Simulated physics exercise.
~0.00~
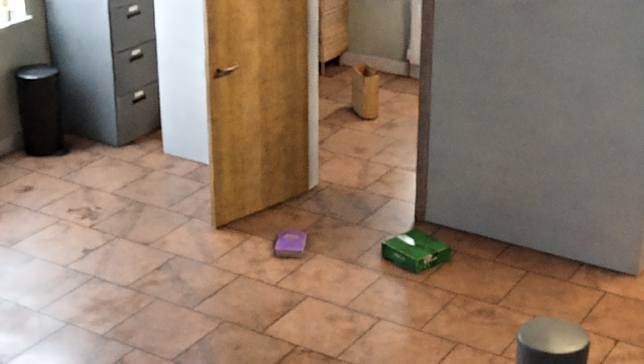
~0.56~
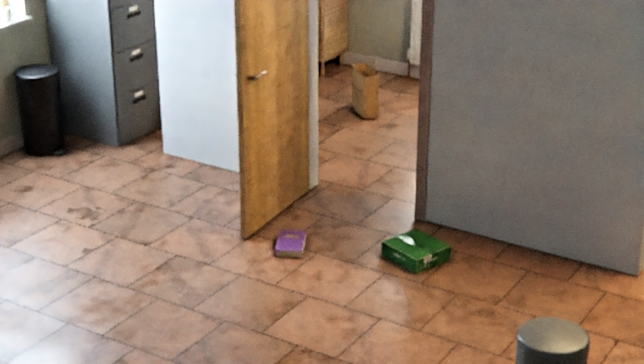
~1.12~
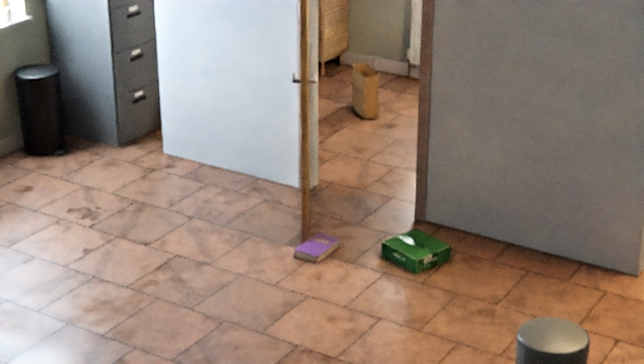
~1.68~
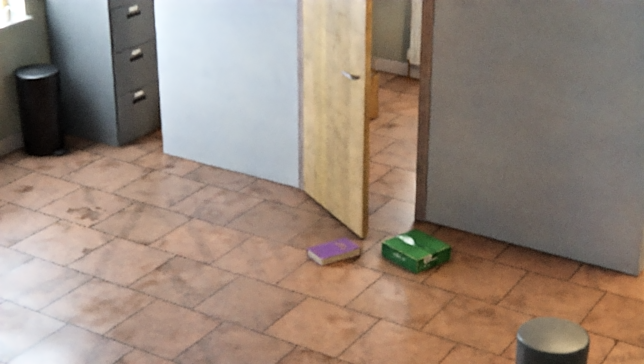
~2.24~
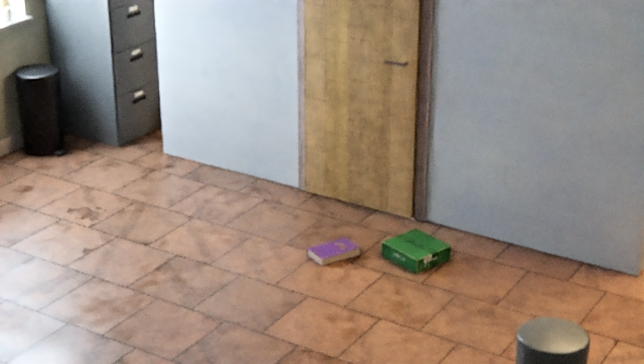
In a tiled room, a wooden door swings shut, shifting a purple book right.
